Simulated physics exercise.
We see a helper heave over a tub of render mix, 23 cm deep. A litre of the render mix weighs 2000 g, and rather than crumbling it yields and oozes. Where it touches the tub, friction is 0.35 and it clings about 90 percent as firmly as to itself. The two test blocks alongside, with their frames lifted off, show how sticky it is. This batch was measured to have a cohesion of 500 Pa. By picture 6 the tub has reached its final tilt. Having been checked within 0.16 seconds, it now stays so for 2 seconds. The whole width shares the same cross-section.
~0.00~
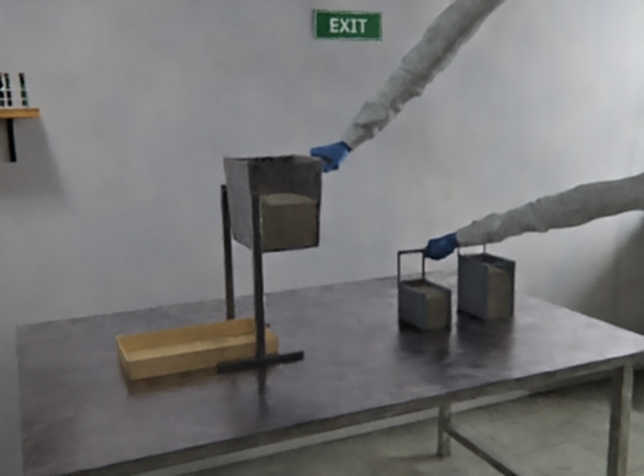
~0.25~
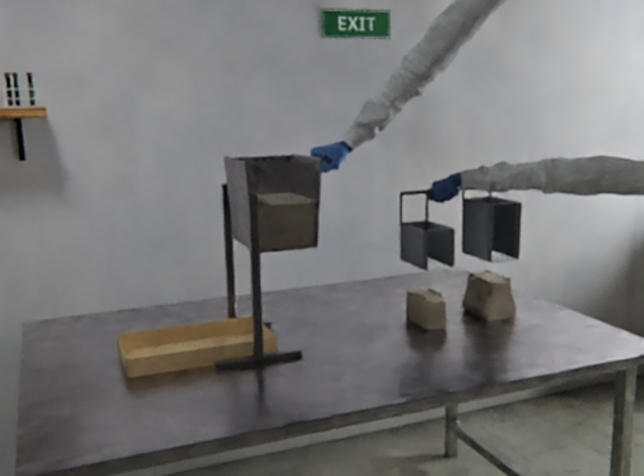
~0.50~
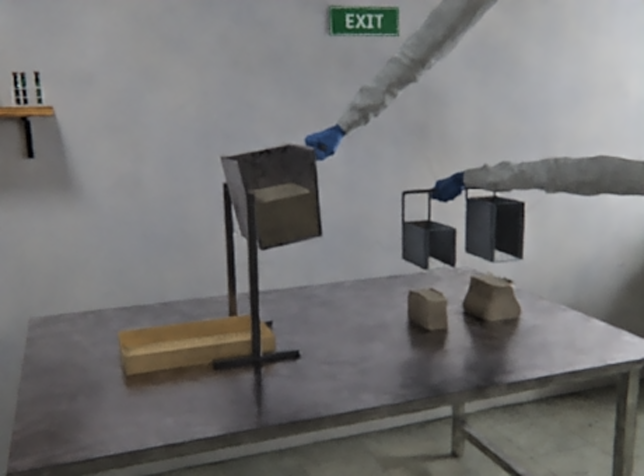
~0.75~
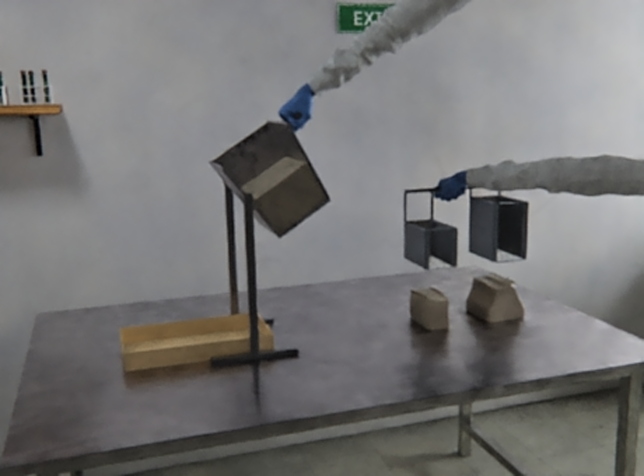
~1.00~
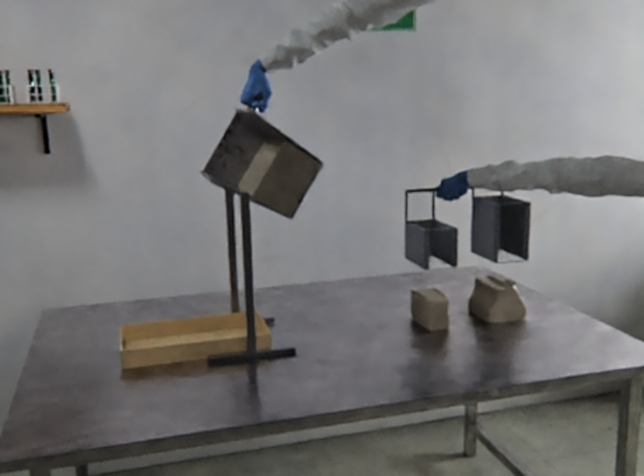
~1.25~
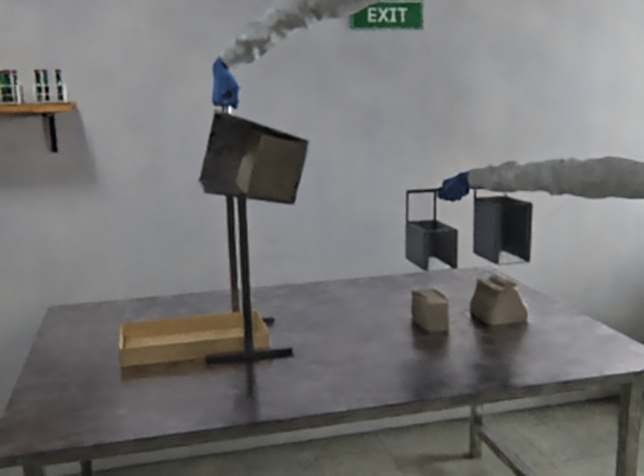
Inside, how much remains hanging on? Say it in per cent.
Some 100 percent remains.
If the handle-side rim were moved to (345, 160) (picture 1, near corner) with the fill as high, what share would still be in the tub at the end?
I'd put it at close to 100 per cent.
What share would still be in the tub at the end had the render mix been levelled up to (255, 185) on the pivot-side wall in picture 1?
Roughly 100 per cent would still be in the tub at the end.
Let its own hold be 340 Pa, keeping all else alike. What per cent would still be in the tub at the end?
I'd guess around 100 in a hundred.
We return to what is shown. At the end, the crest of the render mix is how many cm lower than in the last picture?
About 1 cm.
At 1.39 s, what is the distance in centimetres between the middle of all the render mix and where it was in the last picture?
0 cm.
By 1.39 s, the tub is at 74 degrees and holds 100 %.
By 1.56 s, the tub is at 74 degrees and holds 100 %.
By 1.73 s, the tub is at 74 degrees and holds 100 %.
By 1.90 s, the tub is at 74 degrees and holds 100 %.
By 3.25 s, at the end, the tub is at 74 degrees and holds 100 %.
